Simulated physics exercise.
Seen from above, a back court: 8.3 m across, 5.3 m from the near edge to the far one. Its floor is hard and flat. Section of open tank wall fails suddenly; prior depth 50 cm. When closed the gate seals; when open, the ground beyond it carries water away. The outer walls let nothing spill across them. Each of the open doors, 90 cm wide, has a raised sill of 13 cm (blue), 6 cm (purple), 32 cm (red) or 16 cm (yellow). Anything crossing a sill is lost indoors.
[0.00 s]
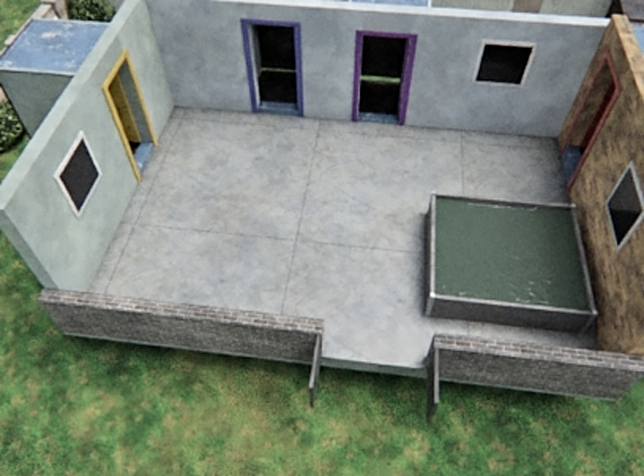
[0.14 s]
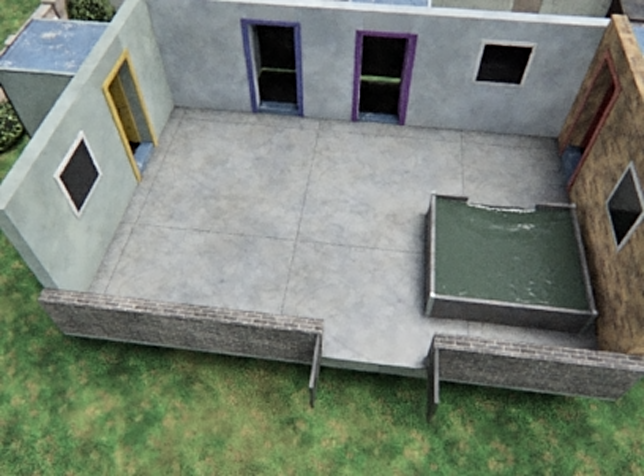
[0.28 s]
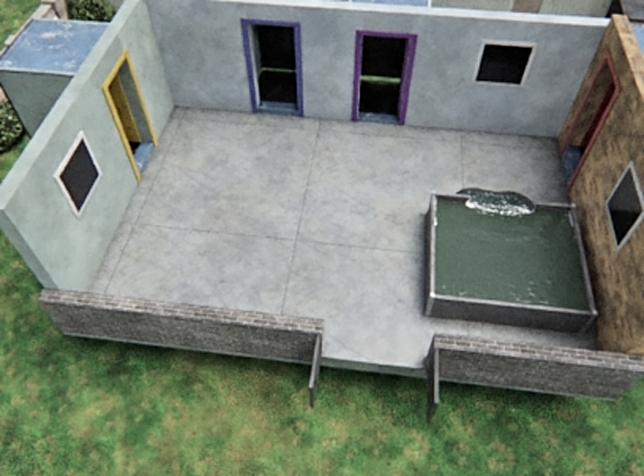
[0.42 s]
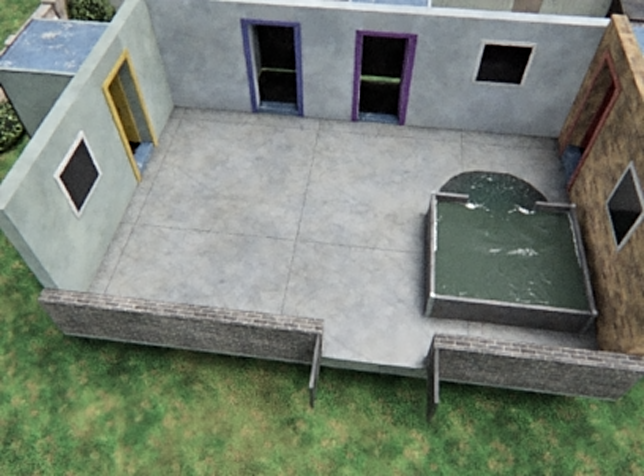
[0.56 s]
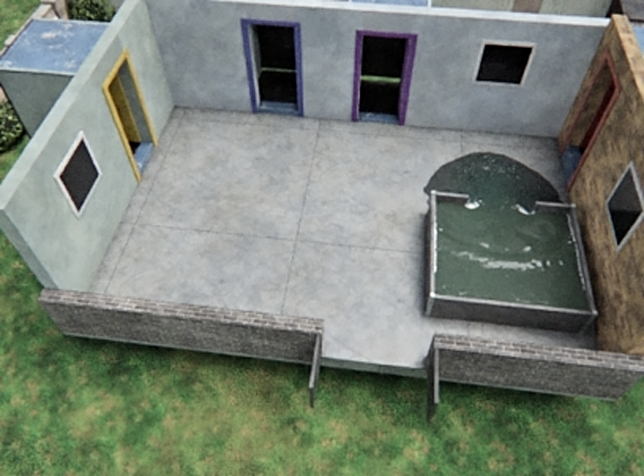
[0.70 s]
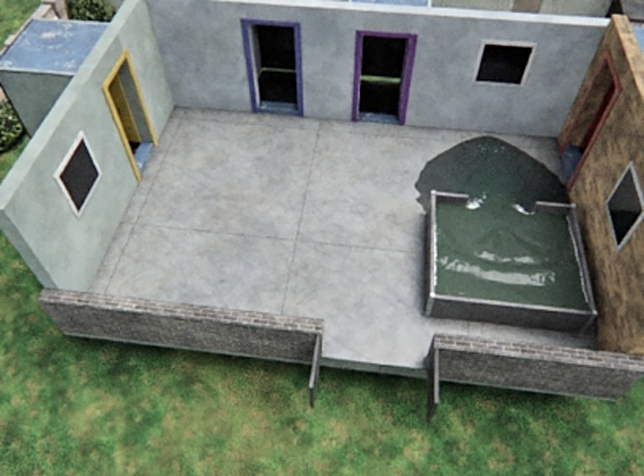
The clip opens on a grey walled courtyard seen from above, with still, dark green water filling a rectangular tank at the right. A section of the tank's far wall gives way and water pours through the gap, spreading across the concrete floor in a widening dark fan toward the back wall.
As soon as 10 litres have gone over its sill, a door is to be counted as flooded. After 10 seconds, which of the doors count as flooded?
Blue door: Not flooded; purple door: Flooded; red door: Not flooded; yellow door: Not flooded.
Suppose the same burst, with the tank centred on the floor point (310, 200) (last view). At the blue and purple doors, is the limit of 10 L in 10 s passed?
Against that limit: Blue over, purple past it.
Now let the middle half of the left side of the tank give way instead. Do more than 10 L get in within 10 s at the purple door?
Purple: Falls short.
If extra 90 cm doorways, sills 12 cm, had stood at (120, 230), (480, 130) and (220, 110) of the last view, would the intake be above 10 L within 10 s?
Check each in turn: The first fails, the second succeeds, the third fails.
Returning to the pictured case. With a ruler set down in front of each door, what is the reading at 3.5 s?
Blue 4 cm, purple 9 cm, red 19 cm, yellow 0 cm.
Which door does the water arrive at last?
That's the yellow door.
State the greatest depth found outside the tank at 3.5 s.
It gets to some 22 cm.
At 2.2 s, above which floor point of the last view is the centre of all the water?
Centre: Roughly (493, 221) px.
After 1.4 s water covers 15 % of the floor and is deepest (28 cm) near (494, 213); blue door not reached, purple door not reached, red door 8 cm at the sill, 0 L in, yellow door not reached.
After 2.2 s water covers 20 % of the floor and is deepest (33 cm) near (515, 143); blue door not reached, purple door 10 cm at the sill, 0 L in, red door 20 cm at the sill, 0 L in, yellow door not reached.
After 3.5 s water covers 35 % of the floor and is deepest (22 cm) near (506, 137); blue door 4 cm at the sill, 0 L in, purple door 9 cm at the sill, 11 L in, red door 19 cm at the sill, 0 L in, yellow door not reached.
After 6.0 s water covers 65 % of the floor and is deepest (18 cm) near (480, 140); blue door 5 cm at the sill, 0 L in, purple door 9 cm at the sill, 22 L in, red door 14 cm at the sill, 0 L in, yellow door 10 cm at the sill, 0 L in.
After 10.0 s water covers 85 % of the floor and is deepest (12 cm) near (78, 313); blue door 4 cm at the sill, 0 L in, purple door 7 cm at the sill, 29 L in, red door 9 cm at the sill, 0 L in, yellow door 8 cm at the sill, 0 L in.
